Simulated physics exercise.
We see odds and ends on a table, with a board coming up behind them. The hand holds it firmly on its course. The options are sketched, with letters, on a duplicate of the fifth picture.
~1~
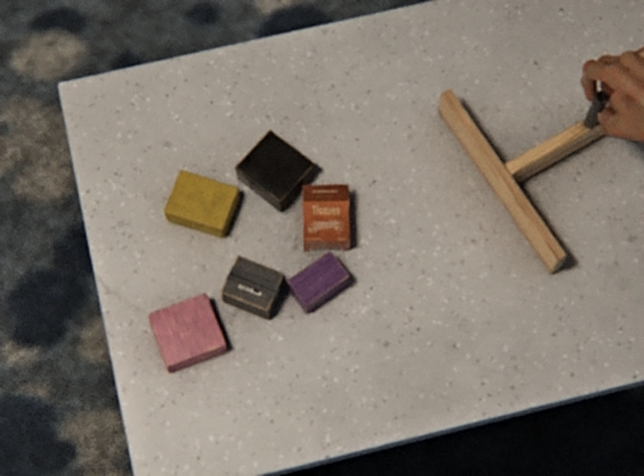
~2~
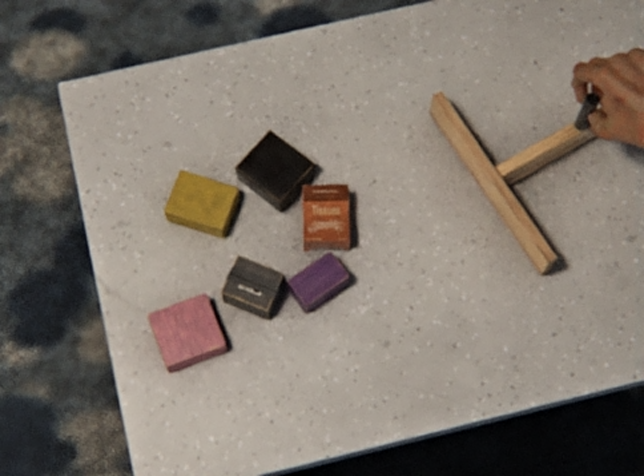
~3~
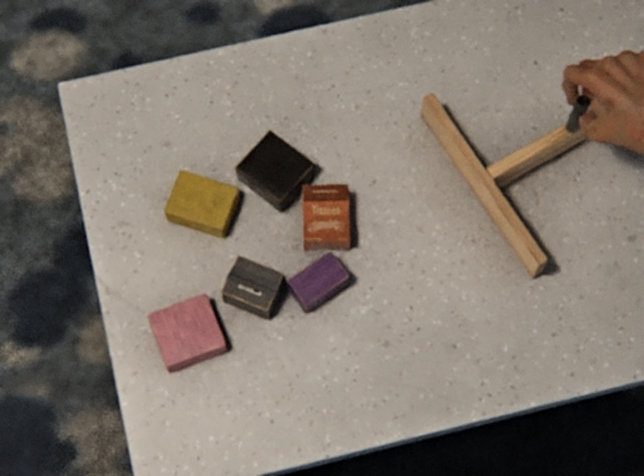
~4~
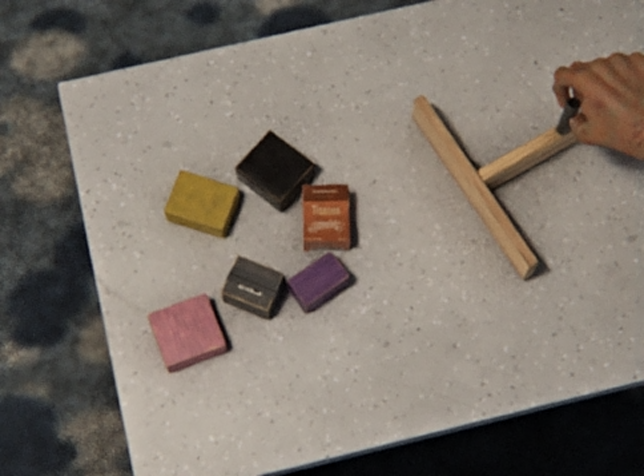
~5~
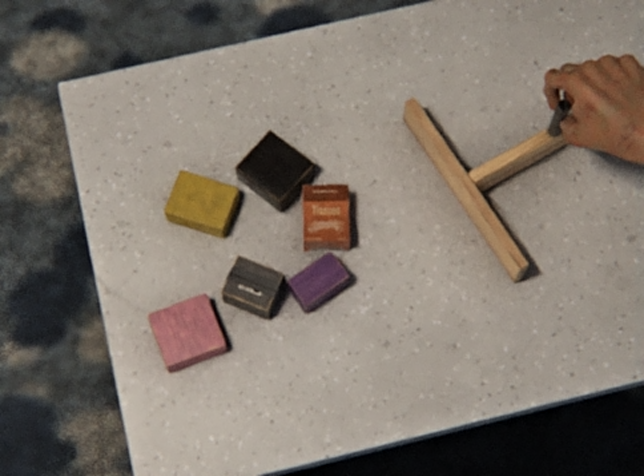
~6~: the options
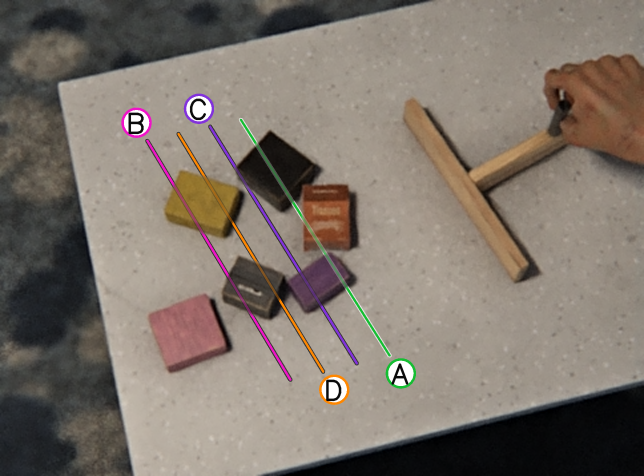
The clip shows six small blocks and boxes, including yellow, black, orange, purple and pink ones, lying still on a speckled table while a hand at the right slides a T-shaped wooden board slowly leftward across the surface.
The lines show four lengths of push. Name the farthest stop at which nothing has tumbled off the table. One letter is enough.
The farthest safe stop is B.
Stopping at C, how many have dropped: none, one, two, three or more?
The count is none.
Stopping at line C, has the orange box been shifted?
By then, yes.
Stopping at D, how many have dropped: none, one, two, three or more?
In all, none.
On the marked copy, A at (312, 234); B at (216, 256); C at (281, 241); D at (248, 249).
Following B. Soon after the start, board (377, 202); pink block (187, 333); yellow block (202, 205).
Later, board (287, 222); yellow block (162, 217); grey box (233, 292).
In the end, board (218, 239); yellow block (96, 237); pink block (147, 362); nothing has fallen.
As for the rest, A is safe but short; C is safe but short; D is safe but short.
